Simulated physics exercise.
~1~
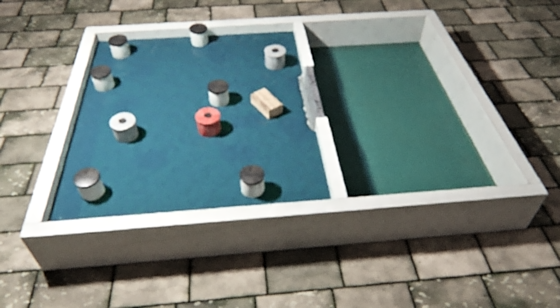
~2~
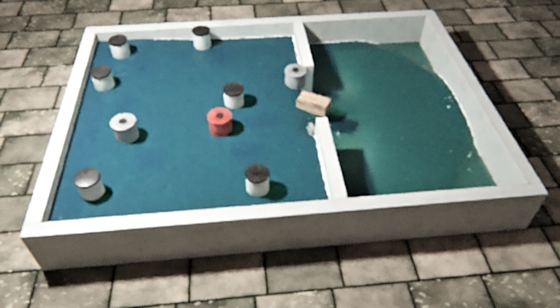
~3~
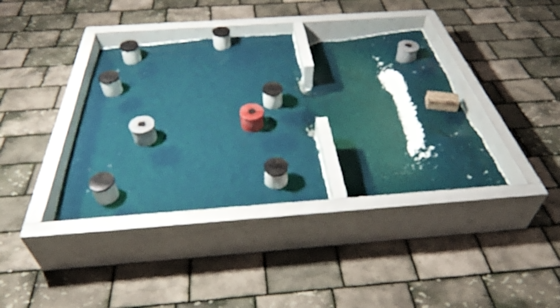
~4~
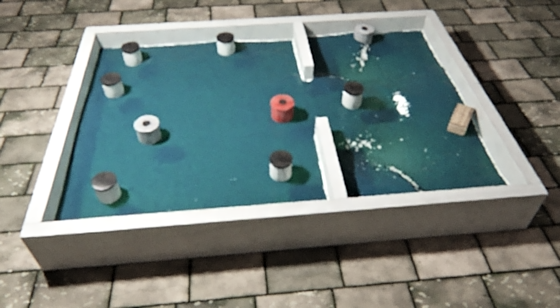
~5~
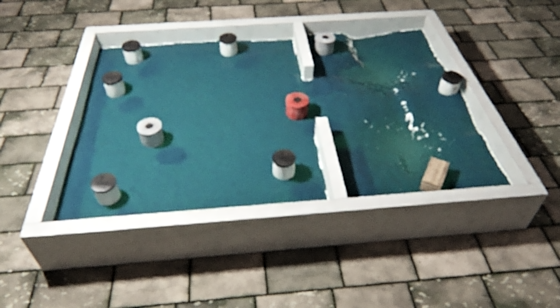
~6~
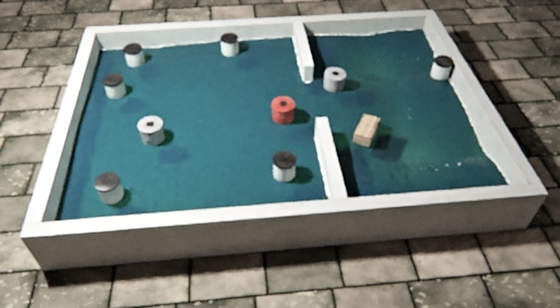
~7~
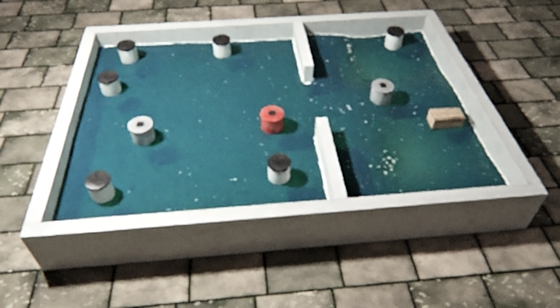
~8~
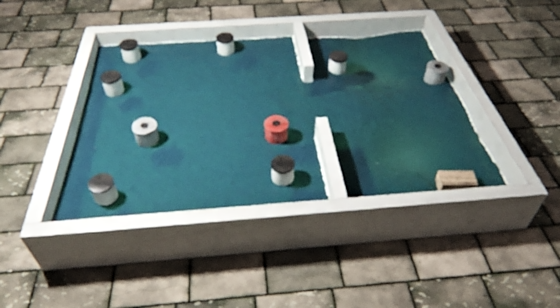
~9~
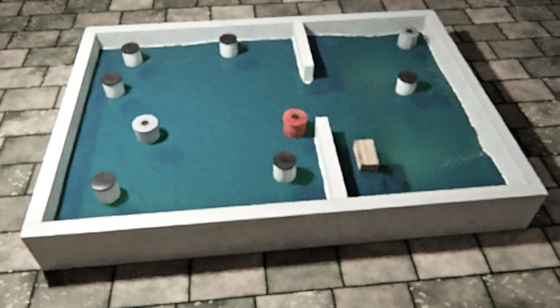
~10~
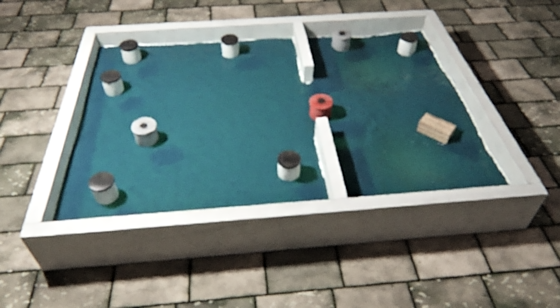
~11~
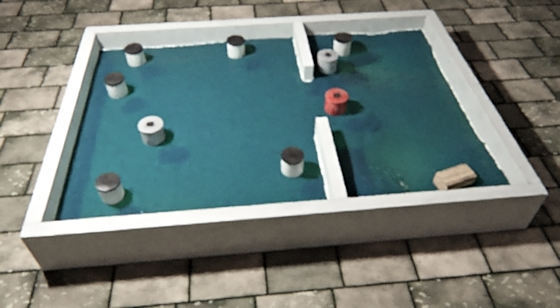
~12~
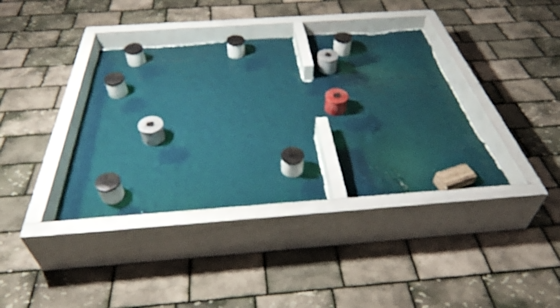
Floating tubs and a wooden block drifting through a gap in a divided water basin, the red tub finally crossing too.
